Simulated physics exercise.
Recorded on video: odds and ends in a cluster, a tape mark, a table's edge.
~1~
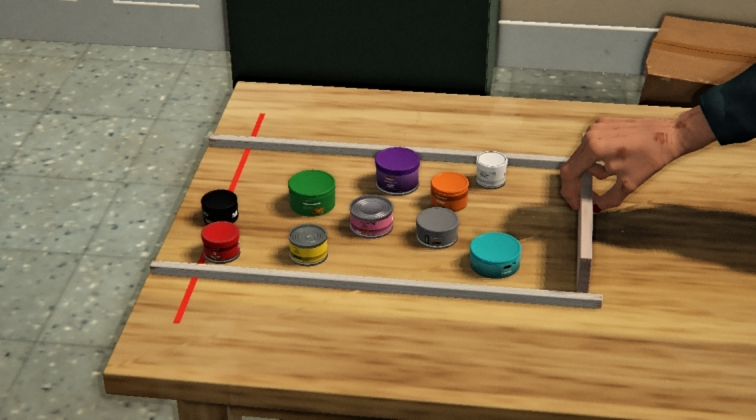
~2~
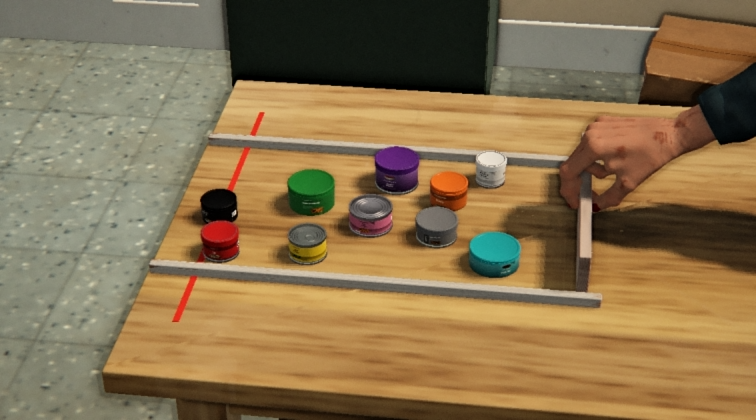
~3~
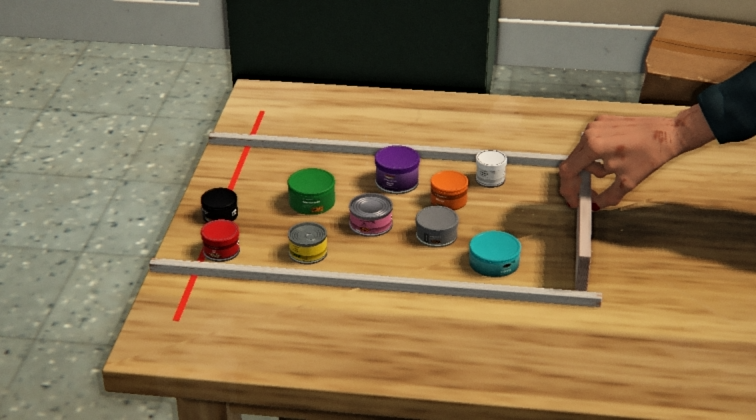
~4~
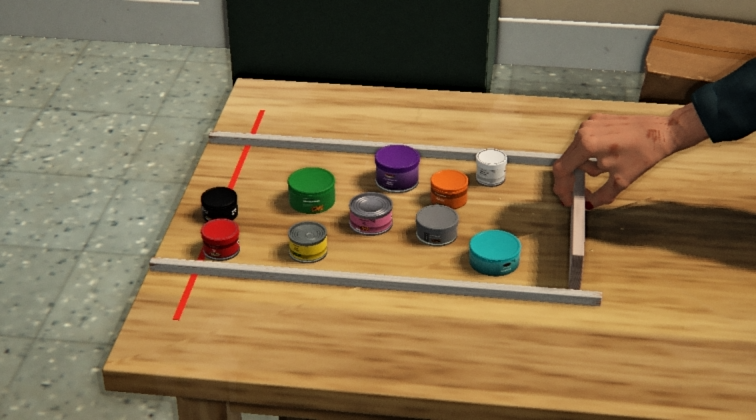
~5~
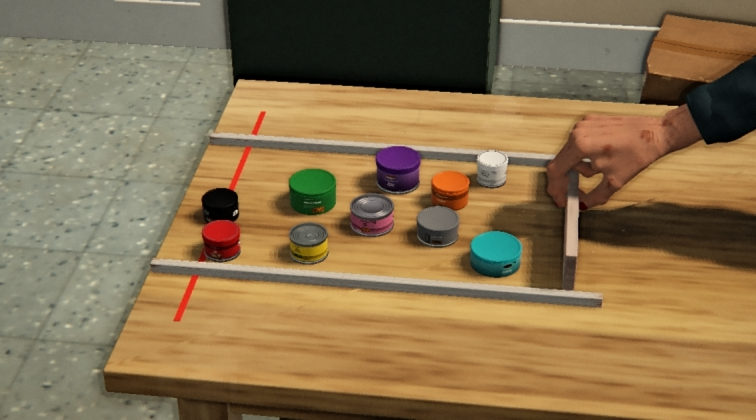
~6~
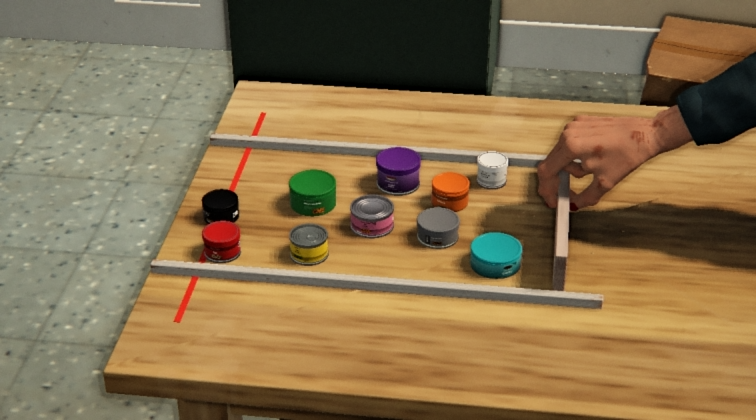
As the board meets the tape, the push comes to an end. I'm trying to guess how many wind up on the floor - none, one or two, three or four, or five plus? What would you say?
The count that drops over the edge is at least five.
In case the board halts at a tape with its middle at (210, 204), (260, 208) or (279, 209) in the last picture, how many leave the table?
5, 2, 0.
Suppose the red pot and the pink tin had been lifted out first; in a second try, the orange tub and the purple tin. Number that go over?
The count is 3 in one try and 4 in the other, in that order.
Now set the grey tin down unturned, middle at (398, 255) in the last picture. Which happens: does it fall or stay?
From that start the object does not stay.
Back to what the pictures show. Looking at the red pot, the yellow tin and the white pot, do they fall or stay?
Red pot - goes, yellow tin - goes, white pot - stays.
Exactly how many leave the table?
That totals 5.
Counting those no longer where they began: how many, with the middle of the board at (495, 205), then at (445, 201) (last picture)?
2 and 4.
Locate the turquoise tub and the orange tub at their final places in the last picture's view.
Roughly at (182, 240) and at (211, 185), in that order.
Soon after, none off yet; black tub at rest near (221, 208); red pot at rest near (222, 242); green tub at rest near (313, 193).
After that, none off yet; black tub at rest near (221, 208); red pot at rest near (222, 242); green tub displaced a little near (294, 186).
And then, none off yet; black tub displaced about its own width near (179, 206); red pot displaced well along near (161, 241); green tub displaced well along near (228, 185).
In the end, the number that fall off is five or more; gone, pink tin, yellow tin, green tub, red pot and black tub.
